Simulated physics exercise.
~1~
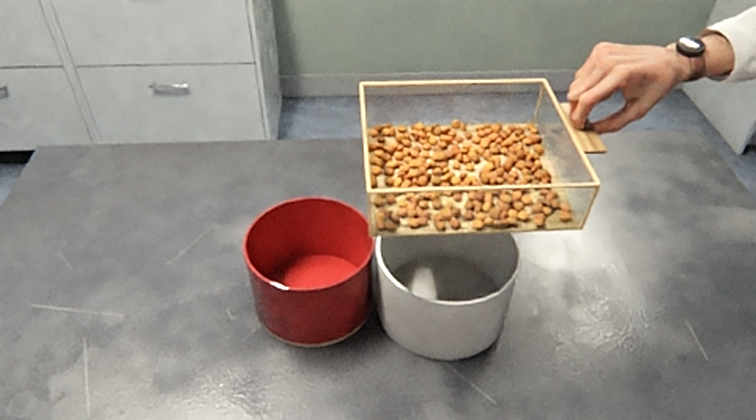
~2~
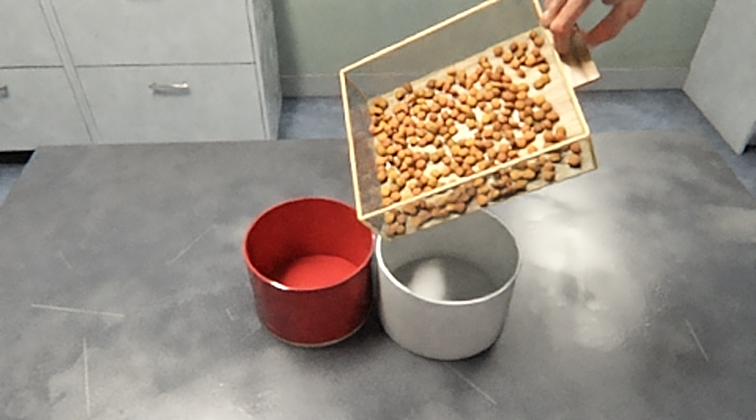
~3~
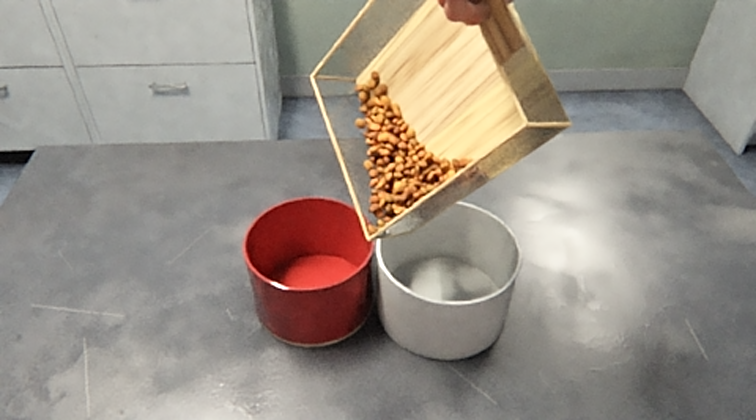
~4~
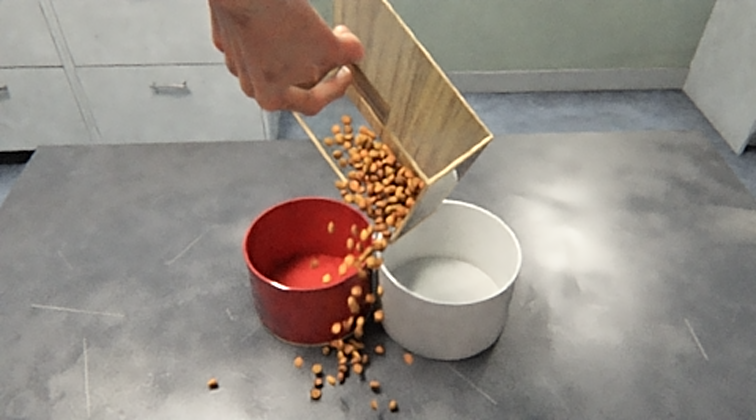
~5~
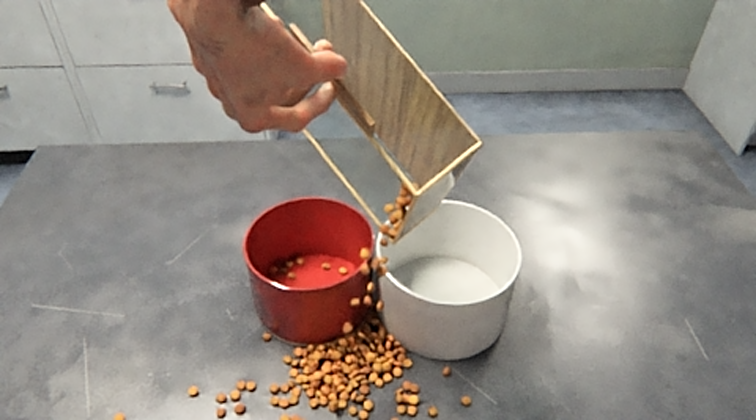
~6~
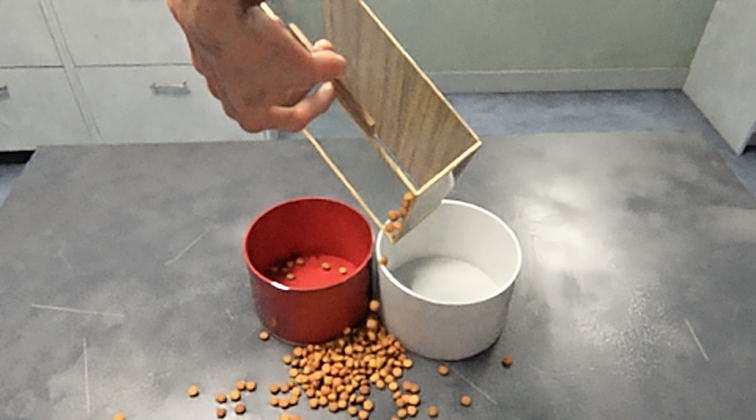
To begin with, a hand holds a clear-sided drawer tray of brown cat kibble above a red pot and a white pot standing side by side on a dark table. The hand tips the tray down to the left, and the kibble slides into its lower corner. As the tray steepens, pieces pour out over the place where the pots meet. A few drop into the red pot, but most tumble down in front and spread across the table. Finally, the tray stays tilted with a few pieces left in its corner, a heap lies outside, and the white pot looks empty.
